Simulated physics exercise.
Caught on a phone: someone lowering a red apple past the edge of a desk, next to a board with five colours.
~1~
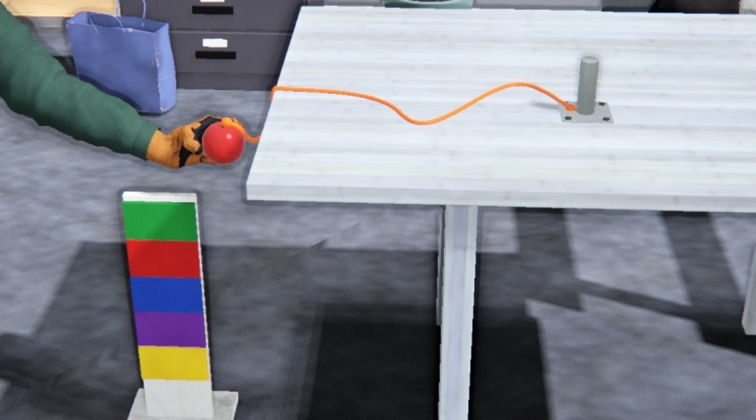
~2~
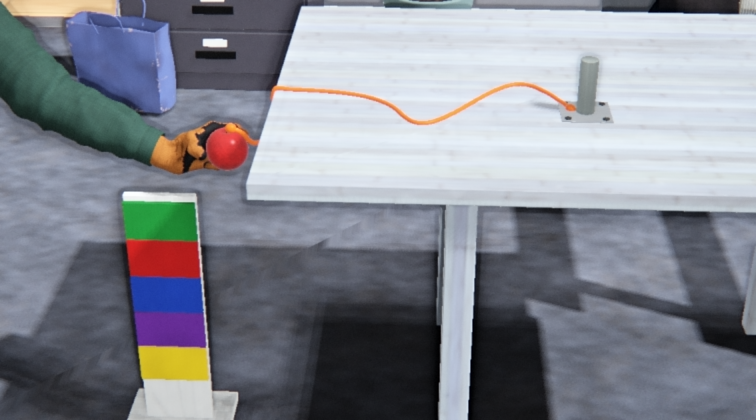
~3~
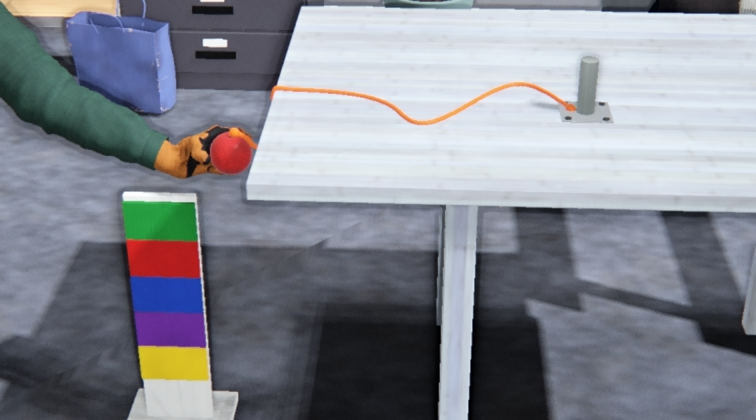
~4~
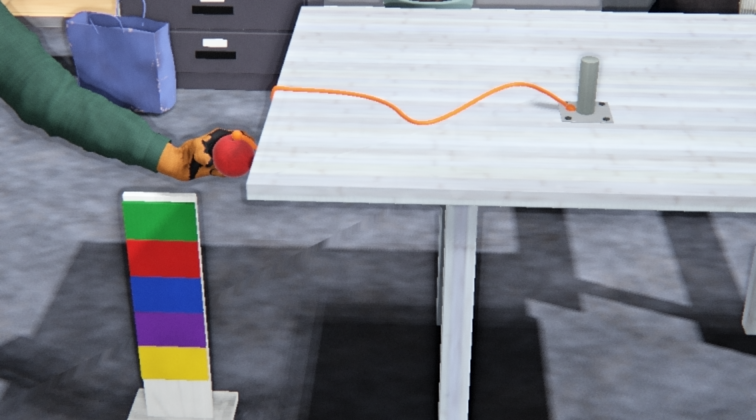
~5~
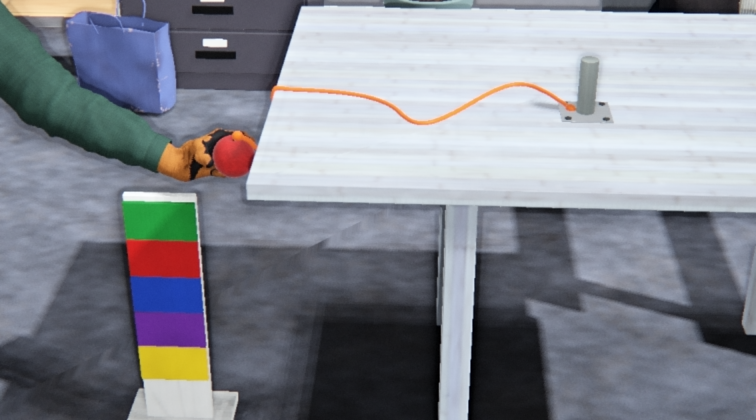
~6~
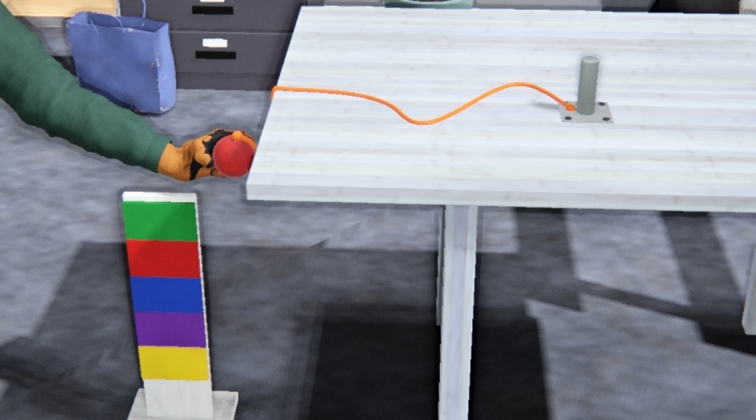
A red ball in a gloved hand shifts slightly right and down beside a white table.
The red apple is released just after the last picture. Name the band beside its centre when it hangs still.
At blue.
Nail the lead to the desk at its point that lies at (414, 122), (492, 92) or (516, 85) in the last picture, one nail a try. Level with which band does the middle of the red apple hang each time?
Taking them in turn: Green; red; red.
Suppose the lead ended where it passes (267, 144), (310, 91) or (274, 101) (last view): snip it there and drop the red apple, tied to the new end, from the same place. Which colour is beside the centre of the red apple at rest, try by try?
In that order: Red; none, it hangs higher; green.
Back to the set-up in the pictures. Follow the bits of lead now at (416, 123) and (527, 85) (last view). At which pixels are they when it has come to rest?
Near (338, 94) and (496, 106).
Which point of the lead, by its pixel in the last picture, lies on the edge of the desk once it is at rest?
At (375, 99), roughly.
Soon after, apple near (260, 276); level with red.
Then, apple near (302, 285); level with blue.
At rest, apple near (283, 288); level with blue. Its centre hangs level with the blue band.
